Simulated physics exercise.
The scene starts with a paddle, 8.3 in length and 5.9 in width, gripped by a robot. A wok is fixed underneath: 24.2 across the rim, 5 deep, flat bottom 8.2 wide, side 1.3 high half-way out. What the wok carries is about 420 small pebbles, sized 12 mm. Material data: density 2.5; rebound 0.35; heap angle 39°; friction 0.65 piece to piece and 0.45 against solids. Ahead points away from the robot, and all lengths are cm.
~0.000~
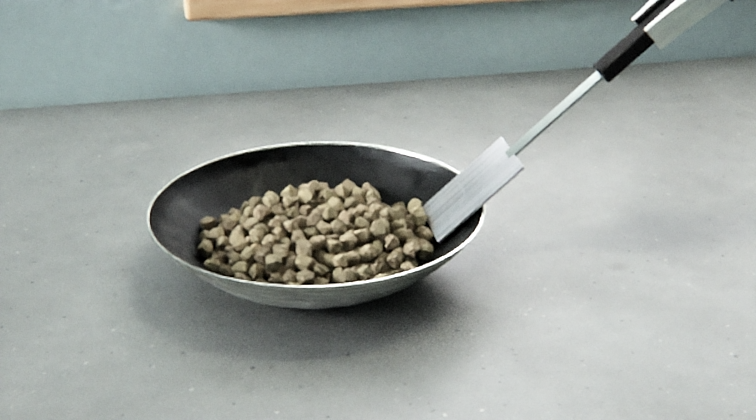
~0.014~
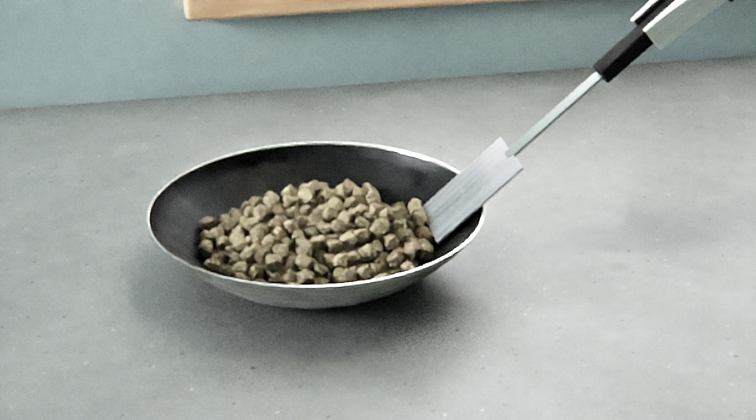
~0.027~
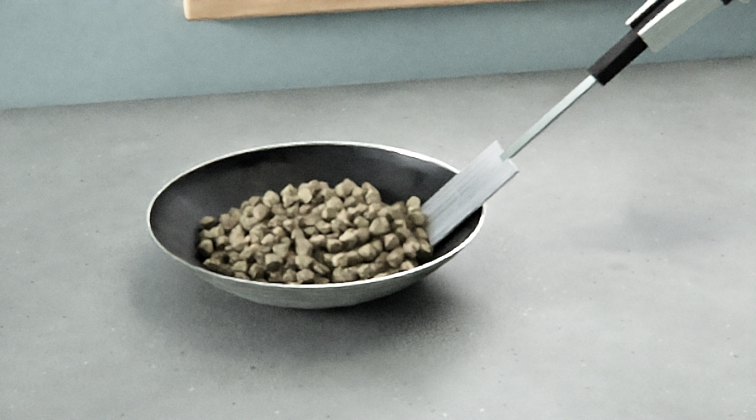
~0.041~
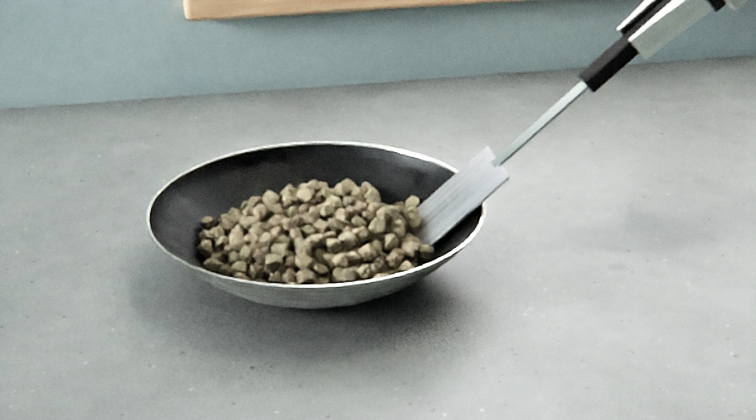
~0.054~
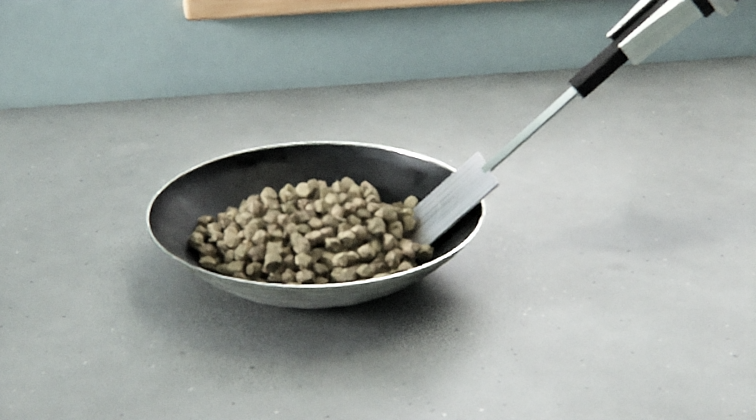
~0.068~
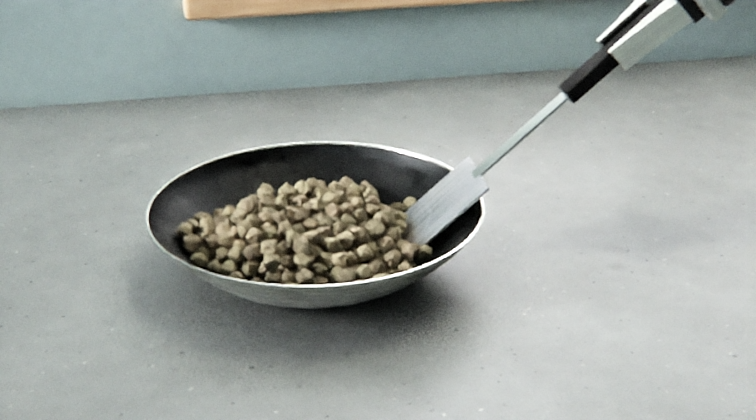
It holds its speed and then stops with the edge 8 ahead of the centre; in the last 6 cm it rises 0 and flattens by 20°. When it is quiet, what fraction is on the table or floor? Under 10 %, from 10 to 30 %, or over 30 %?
From 10 to 30 %.
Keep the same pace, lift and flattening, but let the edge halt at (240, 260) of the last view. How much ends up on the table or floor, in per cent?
Approximately 5 per cent, I reckon.
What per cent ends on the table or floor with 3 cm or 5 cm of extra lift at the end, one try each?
20 and 25 per cent.
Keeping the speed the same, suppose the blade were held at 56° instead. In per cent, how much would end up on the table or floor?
Result, estimated: 25 %.
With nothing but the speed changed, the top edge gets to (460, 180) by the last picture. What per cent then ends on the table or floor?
I'd say around 30 per cent.
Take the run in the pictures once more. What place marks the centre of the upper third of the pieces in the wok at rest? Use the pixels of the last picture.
Roughly at (198, 219).
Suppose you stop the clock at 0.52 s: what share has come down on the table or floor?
Around 15 percent.
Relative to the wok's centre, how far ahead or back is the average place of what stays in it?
Ahead, by around 4.0 cm.
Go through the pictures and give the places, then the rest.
The first frame shows paddle top edge at (513, 152), sloping 41°; upper third of the load around (317, 228), from x 205 to 425, top at y 185; 419 in the wok.
The second frame shows paddle top edge at (512, 152), sloping 41°; upper third of the load around (317, 228), from x 205 to 425, top at y 185.
The third frame shows paddle top edge at (507, 156), sloping 41°; upper third of the load around (318, 228), from x 205 to 425, top at y 185.
The fourth frame shows paddle top edge at (498, 162), sloping 41°; upper third of the load around (316, 226), from x 205 to 425, top at y 185.
The fifth frame shows paddle top edge at (489, 167), sloping 41°; upper third of the load around (309, 226), from x 195 to 425, top at y 185.
The sixth frame shows paddle top edge at (479, 172), sloping 41°; upper third of the load around (301, 225), from x 185 to 425, top at y 185; 419 in the wok.
After 0.17 s, sloping 41°, highest piece 6 above the table; 419 in the wok.
After 0.27 s, sloping 33°, highest piece 7 above the table; 405 in the wok, 1 on the table or floor, 13 on the blade or in flight.
After 0.52 s, sloping 21°, highest piece 7 above the table; 343 in the wok, 71 on the table or floor, 5 on the blade or in flight.
After 1.57 s, sloping 21°, highest piece 7 above the table; 342 in the wok, 77 on the table or floor.
At rest, 342 in the wok, 77 on the table or floor. That is 18 % on the table or floor.
